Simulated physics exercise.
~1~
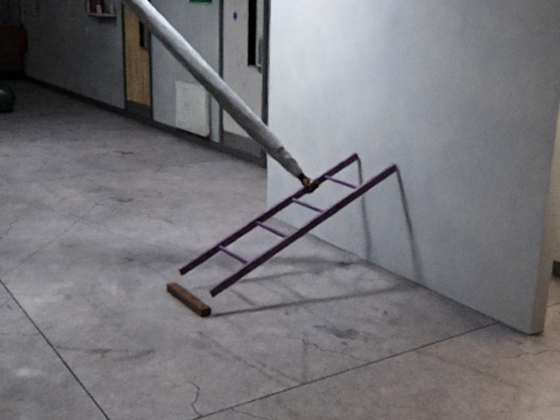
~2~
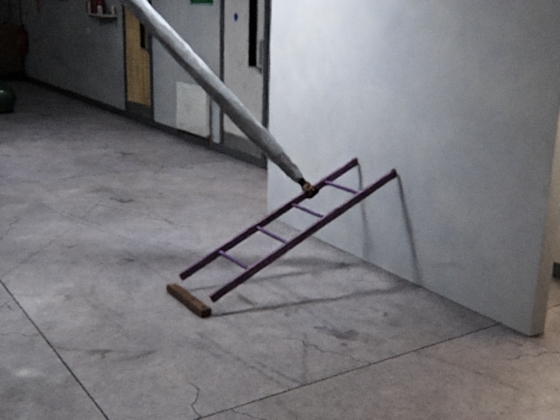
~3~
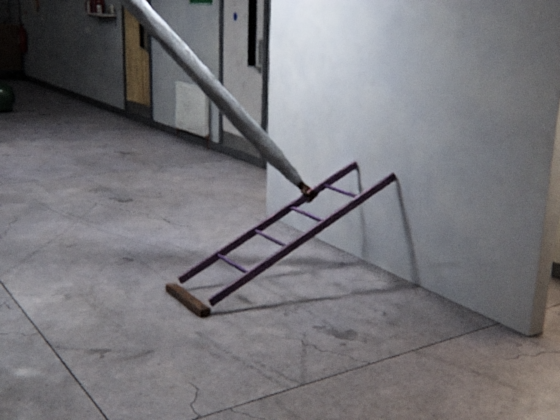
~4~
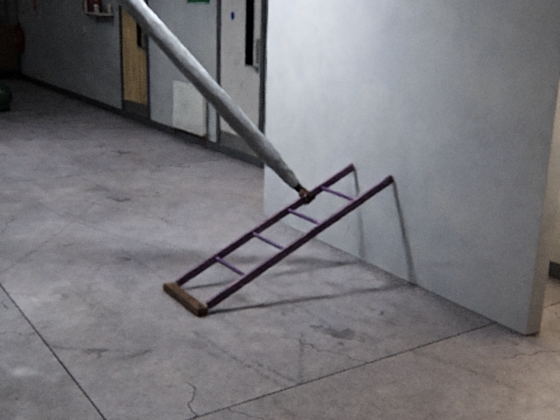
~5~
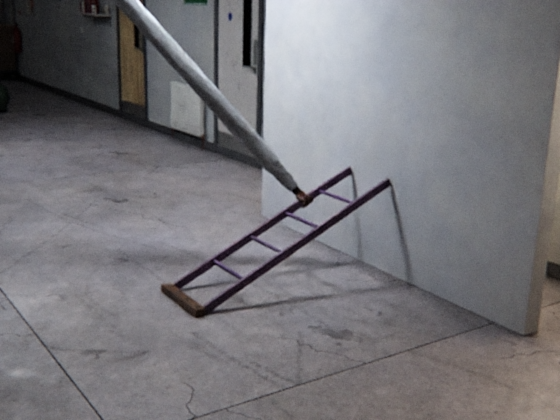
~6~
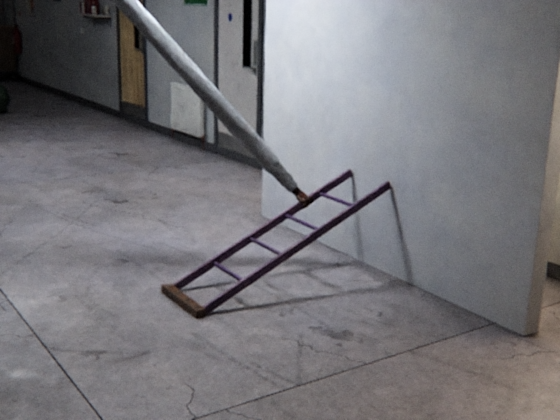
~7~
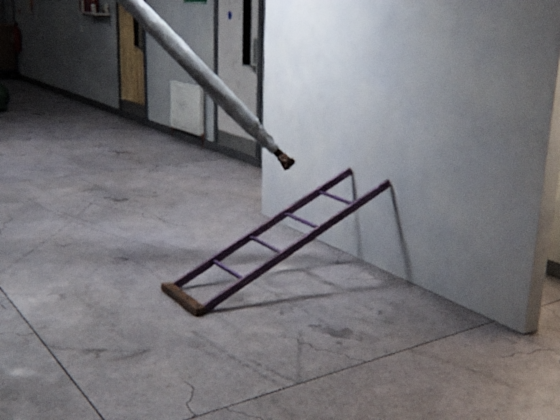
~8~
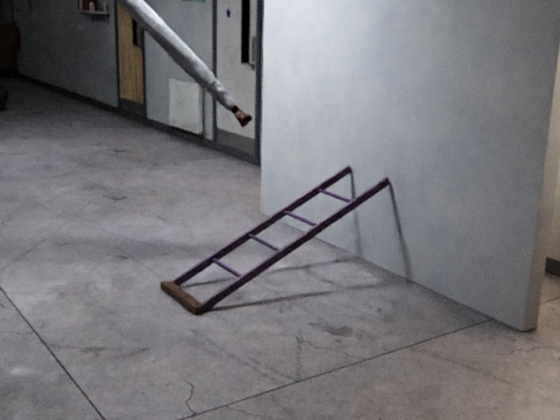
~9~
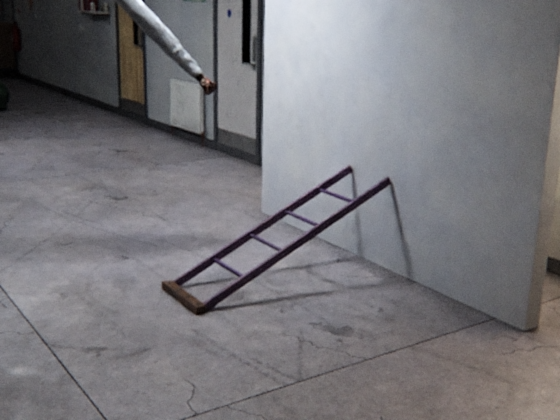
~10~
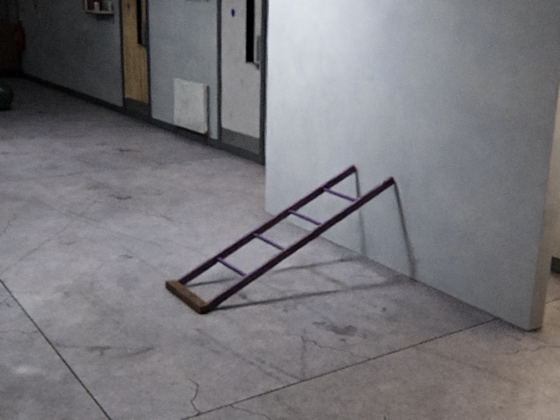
In a grey hallway, an arm lowers a purple gate against a wooden strip and withdraws, leaving it leaning.
